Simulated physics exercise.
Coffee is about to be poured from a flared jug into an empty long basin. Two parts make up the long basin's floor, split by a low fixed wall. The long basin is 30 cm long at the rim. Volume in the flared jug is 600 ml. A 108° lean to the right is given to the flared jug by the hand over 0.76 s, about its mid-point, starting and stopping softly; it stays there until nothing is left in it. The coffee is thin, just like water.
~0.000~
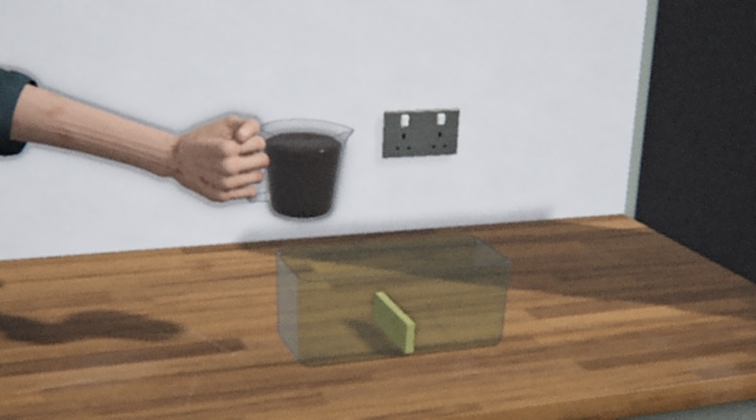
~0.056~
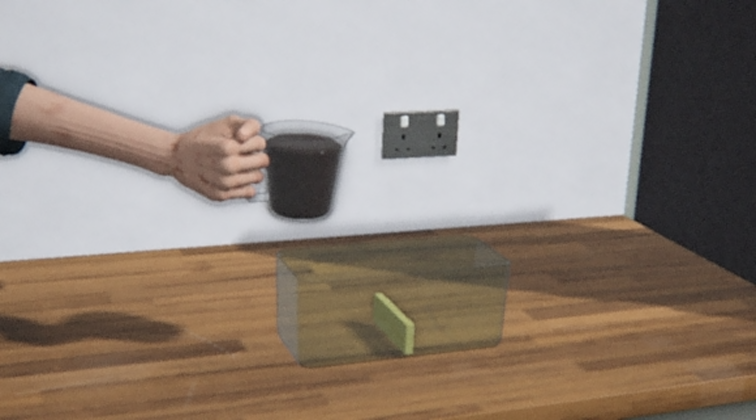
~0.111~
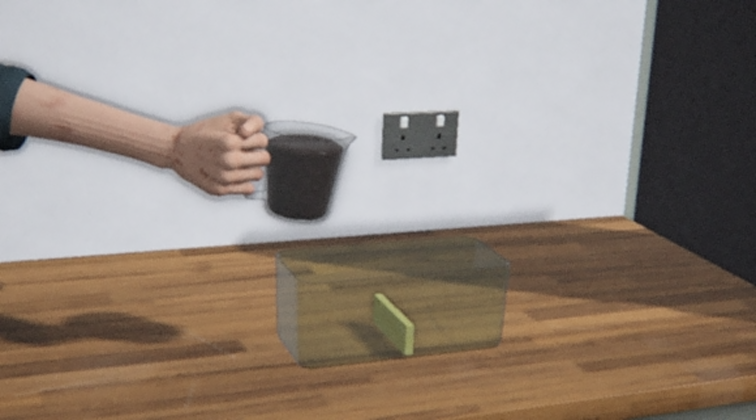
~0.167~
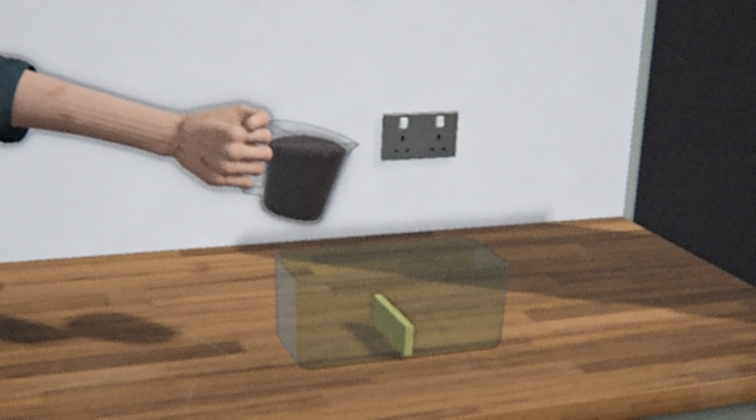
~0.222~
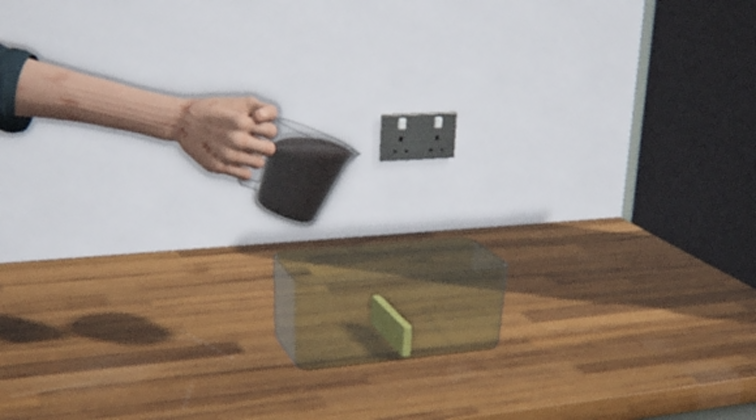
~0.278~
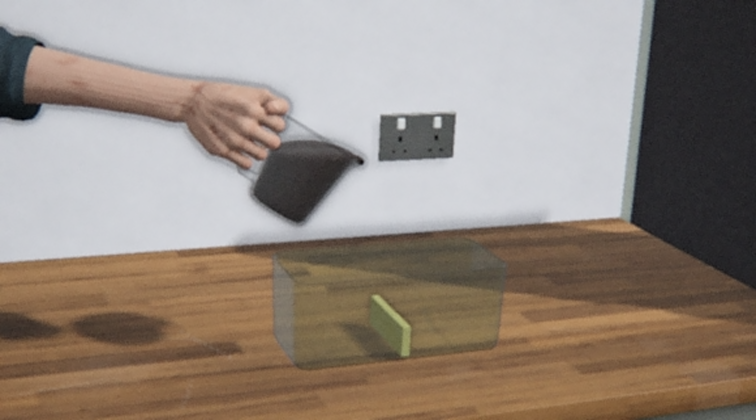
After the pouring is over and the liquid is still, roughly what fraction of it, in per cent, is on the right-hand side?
Roughly 30 out of 100 parts.
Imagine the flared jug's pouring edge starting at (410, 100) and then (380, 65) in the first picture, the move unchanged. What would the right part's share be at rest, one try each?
Try 1: 85 %; try 2: 90 %.
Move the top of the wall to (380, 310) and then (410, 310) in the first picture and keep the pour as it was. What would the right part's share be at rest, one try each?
The first try gives 65 percent and the second 10 percent.
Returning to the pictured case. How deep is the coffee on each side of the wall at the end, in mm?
Once settled, the left stands around 22 mm and the right around 10 mm.
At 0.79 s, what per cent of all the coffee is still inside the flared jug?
About 7 per cent.
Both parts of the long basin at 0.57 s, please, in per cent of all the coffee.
Left: Around 8. Right: Around 18.
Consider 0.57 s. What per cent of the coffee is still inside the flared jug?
Portion remaining: Approx. 50 per cent.
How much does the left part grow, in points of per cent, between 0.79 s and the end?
Roughly 12 percent.
By 0.57 s the tilt is 93° and 49 per cent is still to pour, 8 is left of the wall and 17 right of it.
By 0.79 s the tilt is 108° and 7 per cent is still to pour, 55 is left of the wall and 29 right of it.
By 1.01 s the tilt is 108° and 0 per cent is still to pour, 67 is left of the wall and 30 right of it.
By 1.26 s the tilt is 108° and 0 per cent is still to pour, 68 is left of the wall and 30 right of it.
At rest 68 per cent lies left of the wall, 30 right of it and 2 outside.
